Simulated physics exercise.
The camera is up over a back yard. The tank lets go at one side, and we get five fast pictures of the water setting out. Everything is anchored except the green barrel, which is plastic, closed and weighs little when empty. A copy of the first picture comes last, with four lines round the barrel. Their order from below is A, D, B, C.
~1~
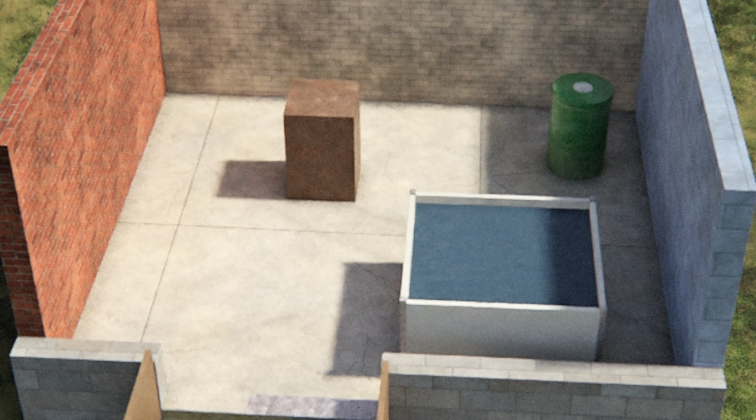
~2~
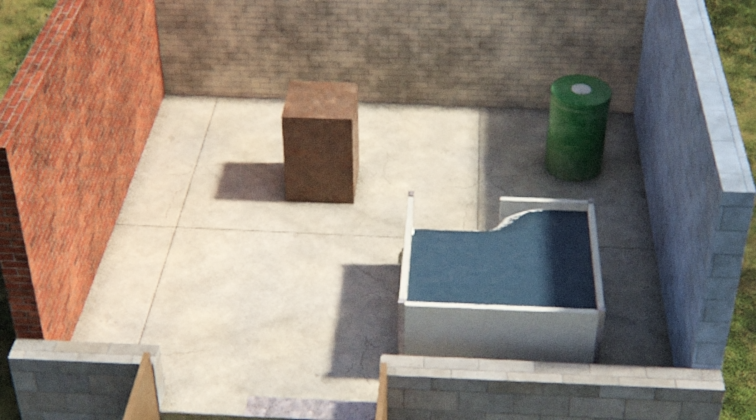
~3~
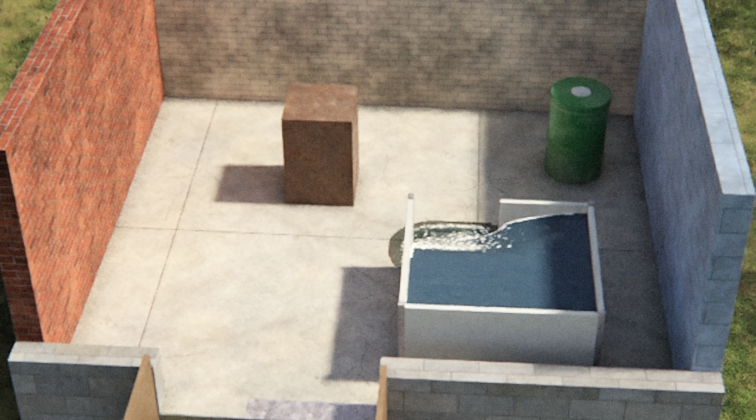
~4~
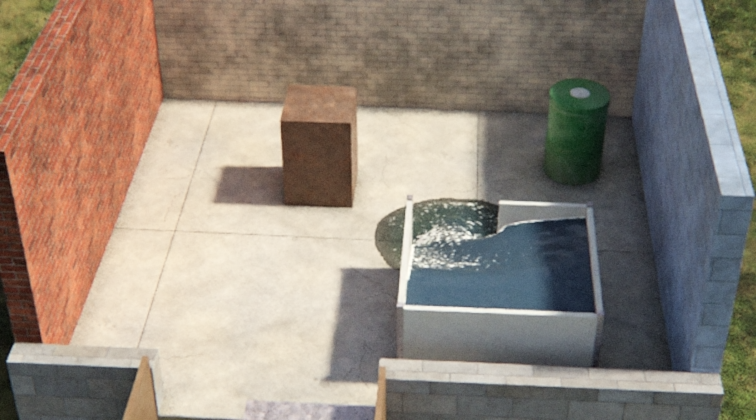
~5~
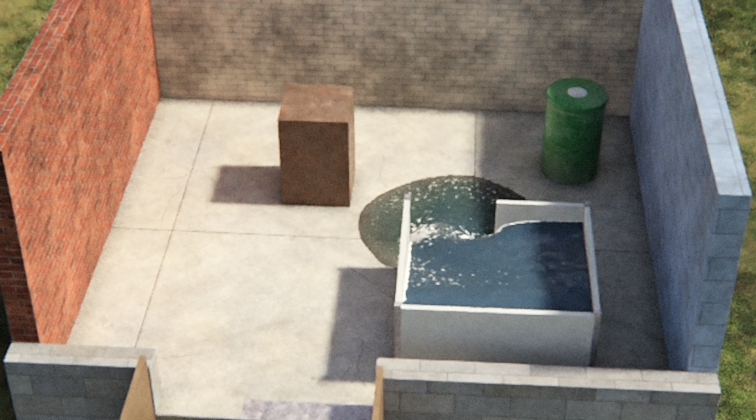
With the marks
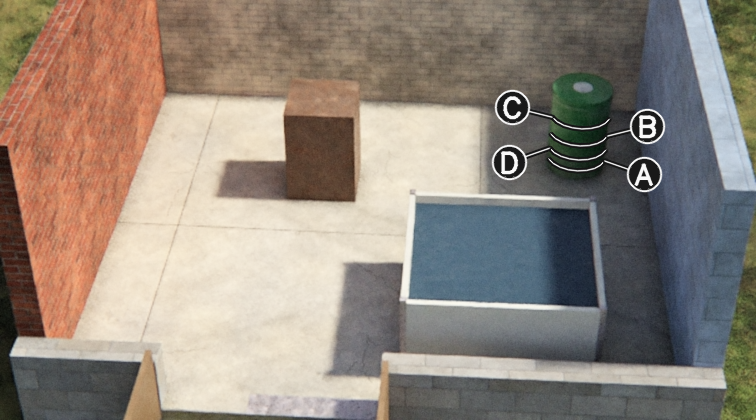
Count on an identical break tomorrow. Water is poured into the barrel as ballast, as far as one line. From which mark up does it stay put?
Level D.
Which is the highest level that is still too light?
Here it is level A.
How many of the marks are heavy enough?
Three.
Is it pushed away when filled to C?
No.
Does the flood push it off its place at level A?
Yes, it does.
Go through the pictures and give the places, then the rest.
In the first picture, lid of the green barrel at (582, 88); tank full, its middle at (502, 255); open gate at (272, 352).
In the second picture, water covers 2 % of the ground, mostly out of sight from here.
In the third picture, 3 % of the ground wet, in view closest to the barrel at (399, 242).
In the fourth picture, 6 % of the ground wet, in view closest to the barrel at (400, 216).
In the fifth picture, lid of the green barrel at (576, 93); 10 % of the ground wet, in view closest to the barrel at (494, 187).
On the marked copy, A at (577, 170); B at (580, 145); C at (581, 128); D at (578, 159); from the bottom up A, D, B, C.
With A, it is pushed about twice its own width away.
With B, it does not move.
With C, it does not move.
With D, it does not move.
